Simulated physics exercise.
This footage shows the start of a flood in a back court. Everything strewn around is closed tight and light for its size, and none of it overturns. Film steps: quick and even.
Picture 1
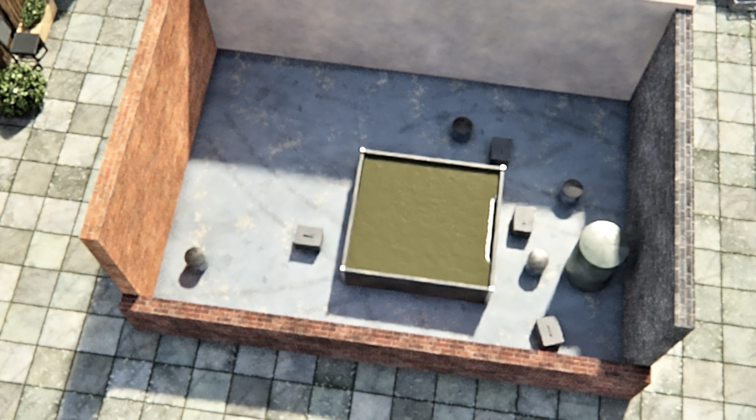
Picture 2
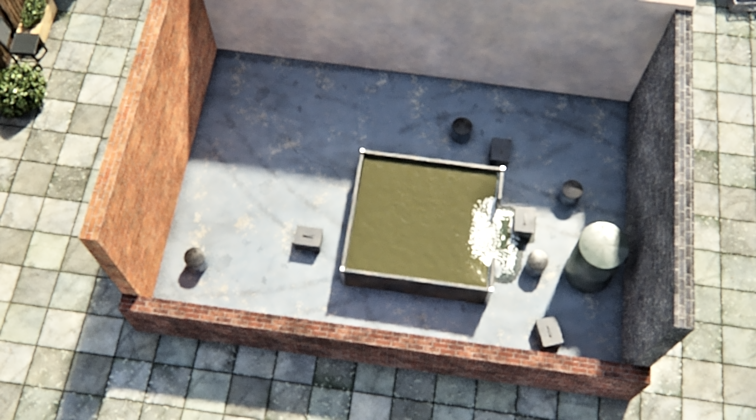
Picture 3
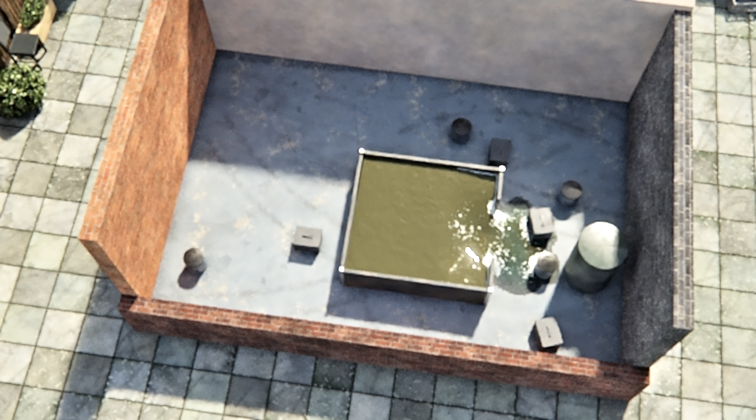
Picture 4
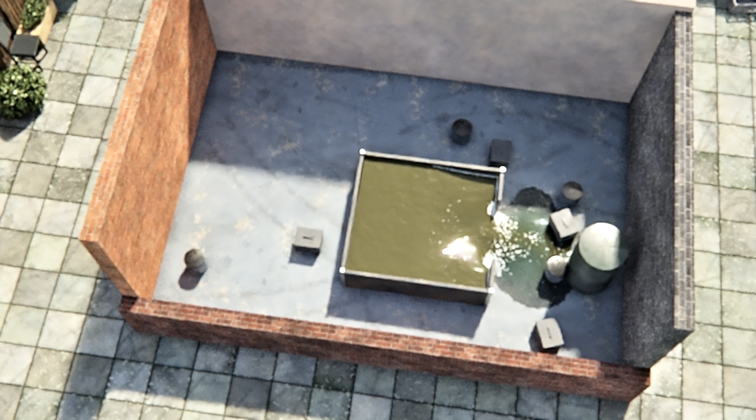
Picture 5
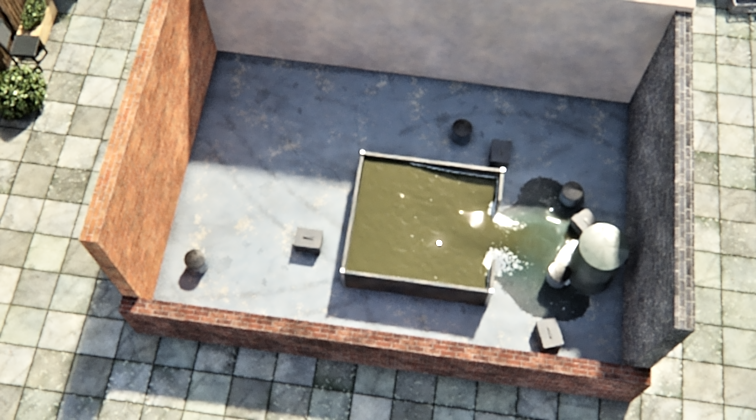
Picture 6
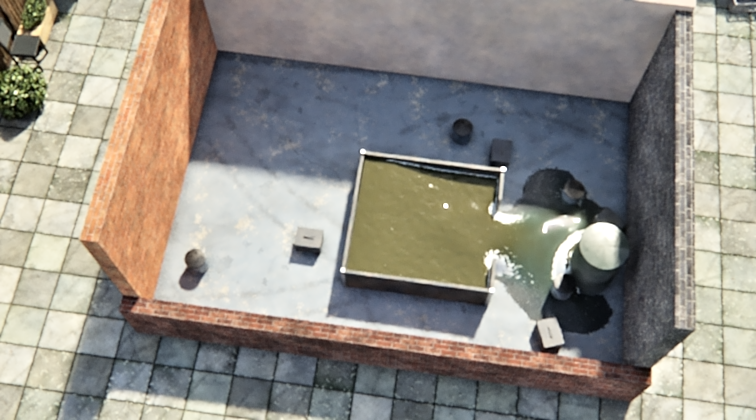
The clip shows murky water bursting through the right side of a square tank in a walled court, spreading around a pale domed cylinder, pushing a small box rightward and then shifting a nearby pail a shorter distance.
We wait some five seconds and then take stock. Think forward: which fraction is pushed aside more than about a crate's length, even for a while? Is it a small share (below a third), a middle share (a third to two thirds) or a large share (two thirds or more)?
A middle share, a third to two thirds.
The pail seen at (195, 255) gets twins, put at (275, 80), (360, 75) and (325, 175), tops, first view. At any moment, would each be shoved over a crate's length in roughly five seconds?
Outcome per entry: Stays where it is / knocked aside / stays where it is.
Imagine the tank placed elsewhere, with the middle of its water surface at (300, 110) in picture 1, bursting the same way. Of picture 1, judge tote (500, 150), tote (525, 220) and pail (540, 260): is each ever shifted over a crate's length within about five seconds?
Object by object, in turn: Travelled a good distance, travelled a good distance, travelled a good distance.
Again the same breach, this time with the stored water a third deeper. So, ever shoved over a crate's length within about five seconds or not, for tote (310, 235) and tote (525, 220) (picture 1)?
So the first came up short, and the second made it that far.
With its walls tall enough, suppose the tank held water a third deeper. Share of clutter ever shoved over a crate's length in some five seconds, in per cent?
Around 80 in a hundred.
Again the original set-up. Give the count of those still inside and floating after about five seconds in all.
4.
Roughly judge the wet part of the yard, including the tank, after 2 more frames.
25 %.
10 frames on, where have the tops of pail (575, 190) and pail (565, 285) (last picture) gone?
First object near (615, 93); second object near (612, 351).
A moment on, 2 of 8 are well off their spots; 2 afloat.
Next, 3 of 8 are well off their spots; 3 afloat.
Later, 4 of 8 are well off their spots; 2 afloat.
In the end, 5 of 8 are well off their spots, and 5 have been at some point; 4 afloat.
